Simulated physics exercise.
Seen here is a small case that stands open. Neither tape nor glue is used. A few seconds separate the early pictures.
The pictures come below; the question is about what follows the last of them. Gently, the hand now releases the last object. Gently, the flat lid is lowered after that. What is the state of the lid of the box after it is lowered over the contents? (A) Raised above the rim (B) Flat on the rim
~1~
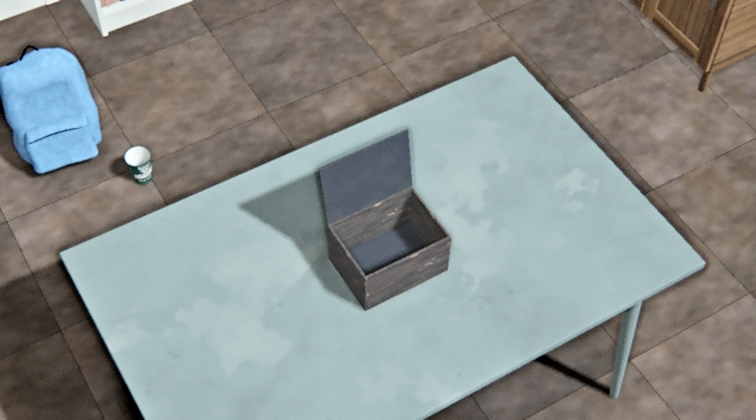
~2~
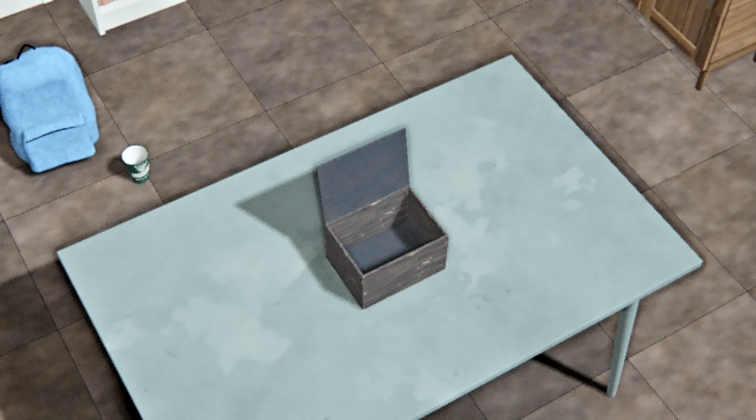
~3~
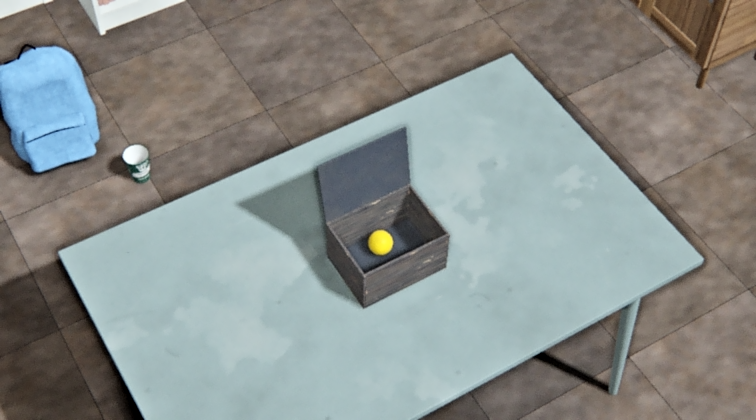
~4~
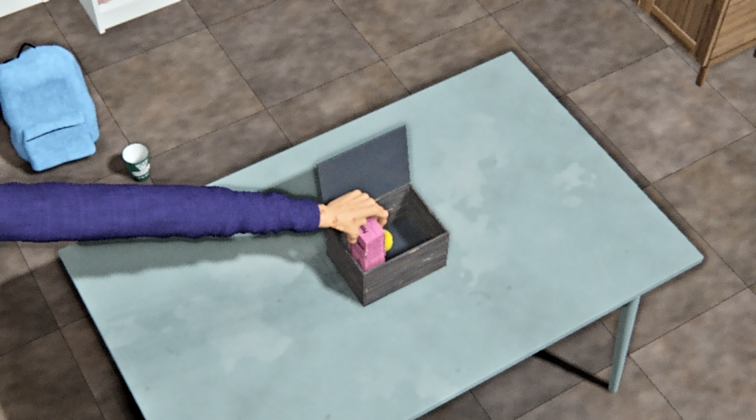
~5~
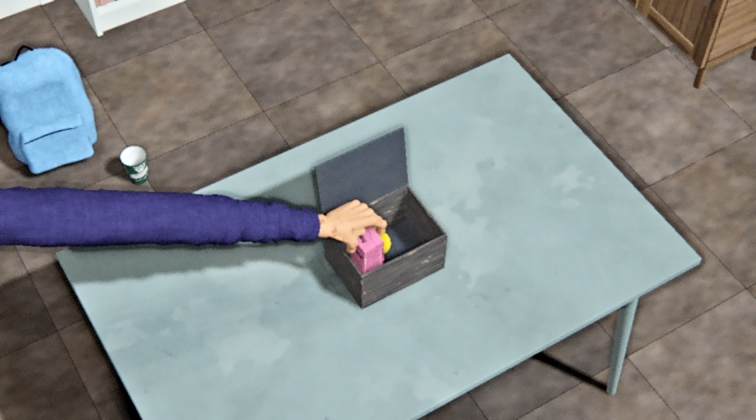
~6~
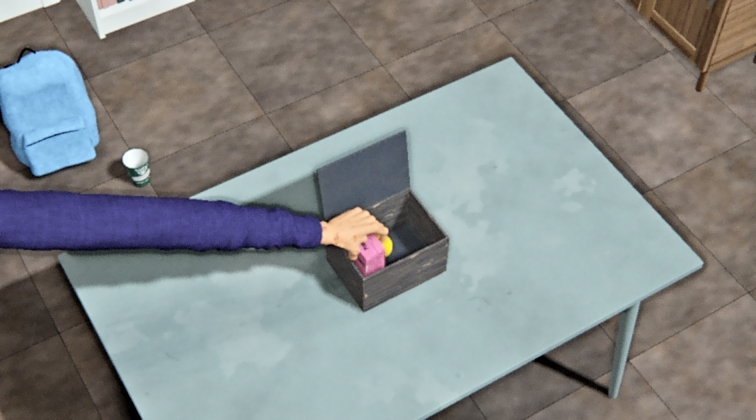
A.
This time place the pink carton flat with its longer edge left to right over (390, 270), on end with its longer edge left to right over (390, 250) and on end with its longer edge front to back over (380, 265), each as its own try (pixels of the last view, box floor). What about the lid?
First try: No gap; second try: A gap remains; third try: A gap remains.
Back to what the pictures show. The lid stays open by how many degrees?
Measured angle - around 25°.
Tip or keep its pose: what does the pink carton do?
The pink carton stays as placed.
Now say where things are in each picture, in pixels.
In the first picture, the last thing is not in view yet.
In the second picture, the last thing is not in view yet.
In the third picture, the last thing is not in view yet; yellow lemon (380, 243).
In the fourth picture, coming down; pink carton (366, 247).
In the fifth picture, coming down; pink carton (365, 256).
In the sixth picture, in place under the hand.
Then, 1.10 s past the last view, lid starting down.
Then, 1.60 s past the last view, lid 59° above the rim.
Then, 1.90 s past the last view, lid 35° above the rim.
Finally, lid 27° above the rim; both still in place. Final places as the last picture's camera would see them, pink carton near (367, 263).
